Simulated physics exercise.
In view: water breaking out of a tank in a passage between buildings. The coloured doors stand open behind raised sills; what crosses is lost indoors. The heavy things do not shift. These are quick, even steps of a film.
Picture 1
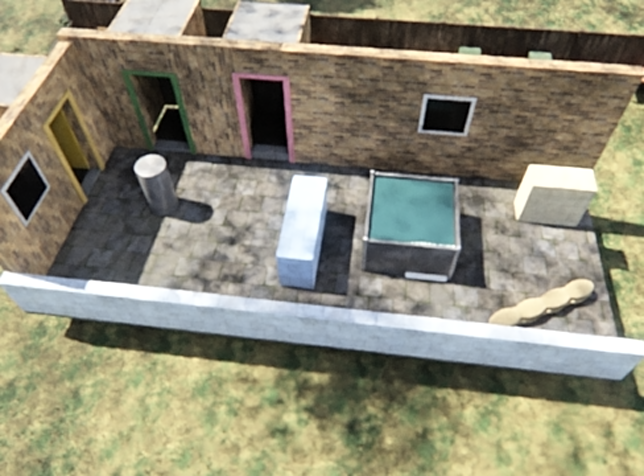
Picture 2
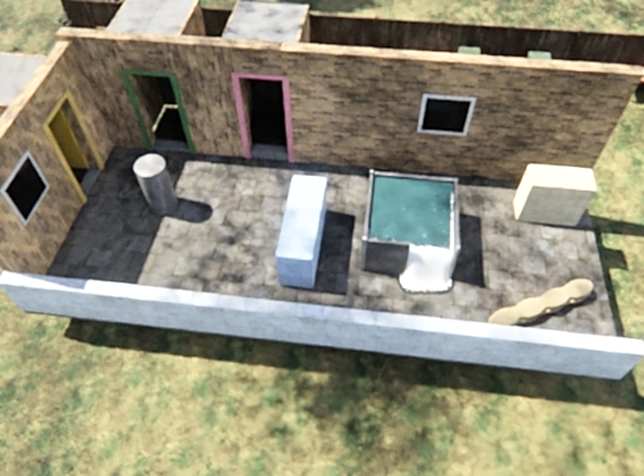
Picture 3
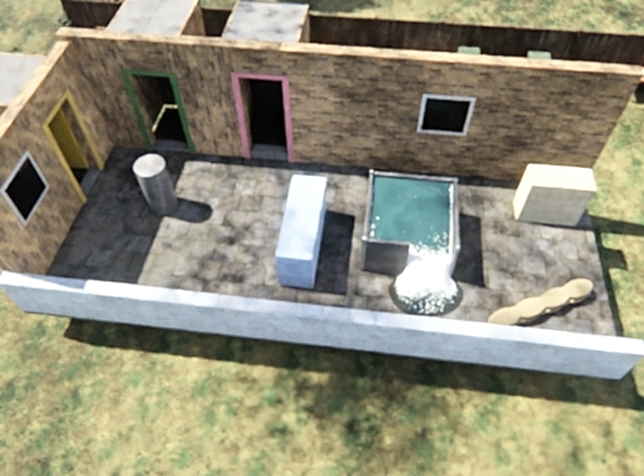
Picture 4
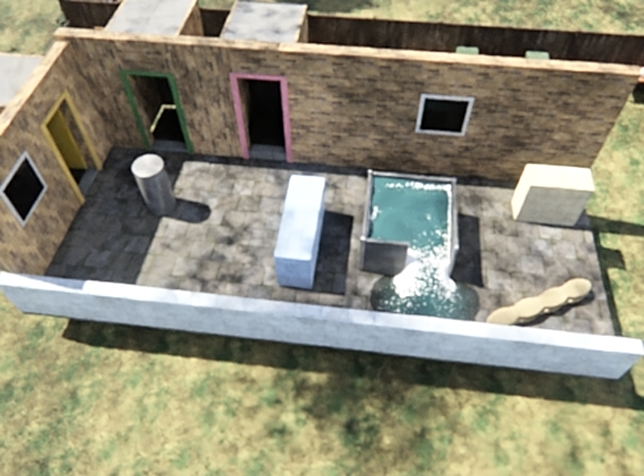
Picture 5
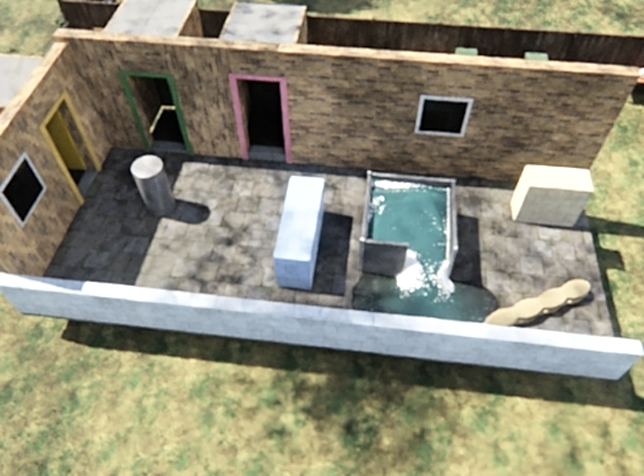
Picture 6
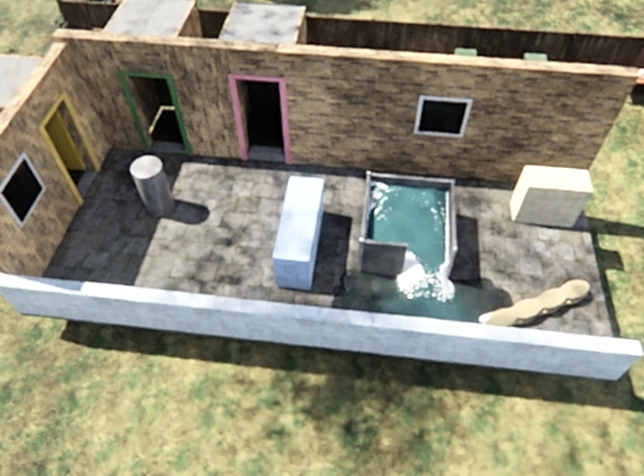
Water poured out through a gap in the front of a square tank in a walled, paved yard, splashing white at first, then spreading in a green pool along the low front wall to the wavy tan barrier.
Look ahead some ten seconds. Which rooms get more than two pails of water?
In the end: The yellow door admits no more than that; the pink door admits no more than that; the green door admits no more than that.
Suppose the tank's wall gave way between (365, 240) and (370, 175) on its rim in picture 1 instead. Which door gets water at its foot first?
It is the pink door.
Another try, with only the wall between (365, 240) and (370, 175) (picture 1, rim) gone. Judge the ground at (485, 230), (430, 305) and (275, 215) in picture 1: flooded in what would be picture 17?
As listed: Not flooded, flooded, clear.
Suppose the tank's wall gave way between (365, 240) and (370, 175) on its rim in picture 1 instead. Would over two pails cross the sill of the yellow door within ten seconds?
Yellow floods.
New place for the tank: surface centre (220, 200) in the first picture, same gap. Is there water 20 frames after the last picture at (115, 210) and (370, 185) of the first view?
In turn: Awash, no water.
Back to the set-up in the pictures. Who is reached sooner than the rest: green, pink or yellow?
That is the door marked yellow.
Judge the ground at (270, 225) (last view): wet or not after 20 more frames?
Answer: Clear.
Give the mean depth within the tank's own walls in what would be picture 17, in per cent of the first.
I make it 48 per cent.
A moment on, water covers 20 % of the floor; the yellow door not reached, the pink door not reached, the green door not reached.
Next, water covers 35 % of the floor; the yellow door not reached, the pink door not reached, the green door not reached.
Then, water covers 60 % of the floor; the yellow door not reached, the pink door not reached, the green door not reached.
Later, water covers 75 % of the floor; the yellow door wet at the sill, nothing in, the pink door wet at the sill, nothing in, the green door not reached.
In the end, water covers 90 % of the floor; the yellow door wet at the sill, nothing in, the pink door wet at the sill, nothing in, the green door wet at the sill, nothing in.
